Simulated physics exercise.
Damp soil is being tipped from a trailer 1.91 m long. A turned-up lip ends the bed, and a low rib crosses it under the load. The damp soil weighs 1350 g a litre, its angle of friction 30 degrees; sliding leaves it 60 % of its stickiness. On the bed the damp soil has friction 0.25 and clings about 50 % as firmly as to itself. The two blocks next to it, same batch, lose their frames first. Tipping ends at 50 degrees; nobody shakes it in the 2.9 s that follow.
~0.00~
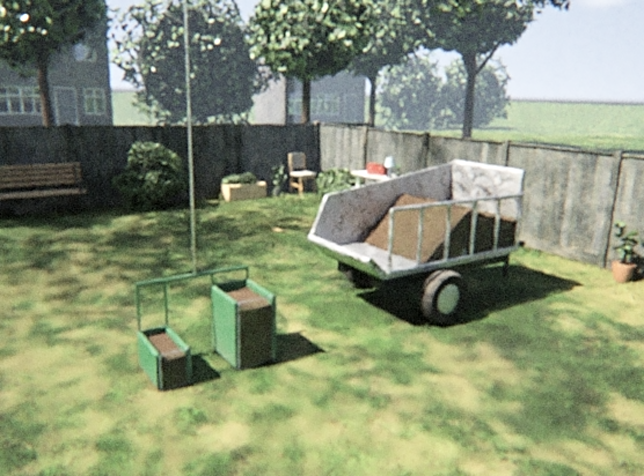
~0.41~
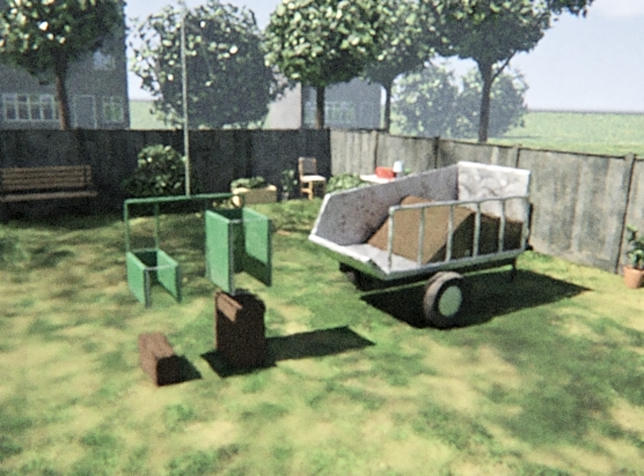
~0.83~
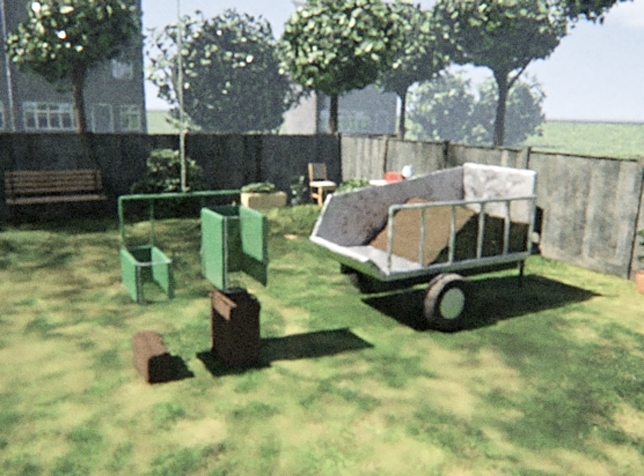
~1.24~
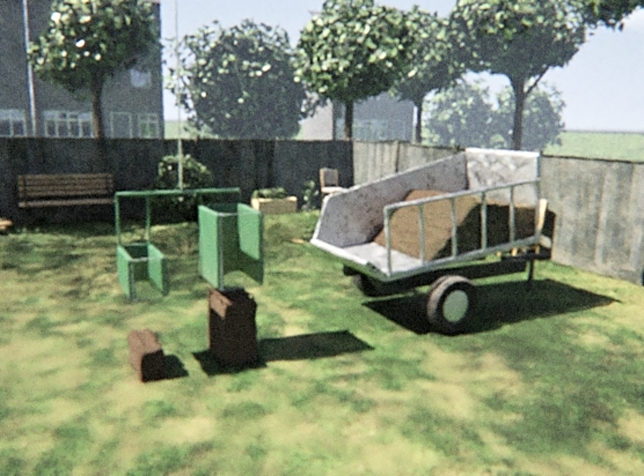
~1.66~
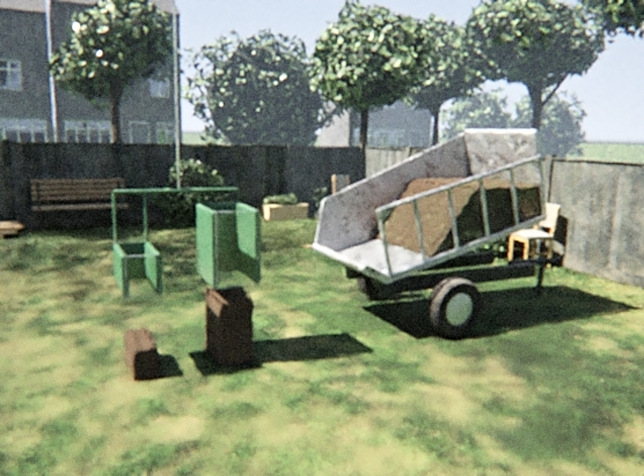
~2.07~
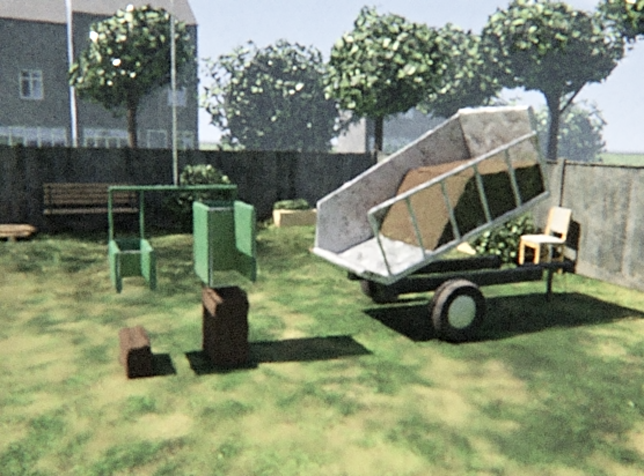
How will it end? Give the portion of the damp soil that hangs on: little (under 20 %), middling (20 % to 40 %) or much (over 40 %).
The portion of the damp soil that hangs on is much, over 40 %.
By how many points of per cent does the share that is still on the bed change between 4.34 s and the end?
Near 2 %.
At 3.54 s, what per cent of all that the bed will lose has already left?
About 0 %.
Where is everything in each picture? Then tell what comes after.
The first picture shows top of the high end at (522, 174), tilt 0 degrees; foremost bit of the damp soil at (427, 260); block heights 25 cm, 53 cm (left to right).
The second picture shows top of the high end at (528, 175), tilt 0 degrees; foremost bit of the damp soil at (428, 261); block heights 25 cm, 53 cm (left to right).
The third picture shows top of the high end at (534, 176), tilt 0 degrees; foremost bit of the damp soil at (430, 262); block heights 25 cm, 53 cm (left to right).
The fourth picture shows top of the high end at (537, 158), tilt 6 degrees; foremost bit of the damp soil at (433, 258); block heights 25 cm, 53 cm (left to right).
The fifth picture shows top of the high end at (535, 134), tilt 14 degrees; foremost bit of the damp soil at (434, 253); block heights 25 cm, 53 cm (left to right).
The sixth picture shows top of the high end at (528, 110), tilt 22 degrees; foremost bit of the damp soil at (434, 247); block heights 25 cm, 53 cm (left to right).
After 2.75 s, the tilt is 35 degrees and 100 % is on the bed.
After 3.54 s, the tilt is 49 degrees and 99 % is on the bed.
After 4.34 s, the tilt is 50 degrees and 60 % is on the bed.
After 5.14 s, the tilt is 50 degrees and 58 % is on the bed.
After 6.59 s, the tilt is 50 degrees and 58 % is on the bed.
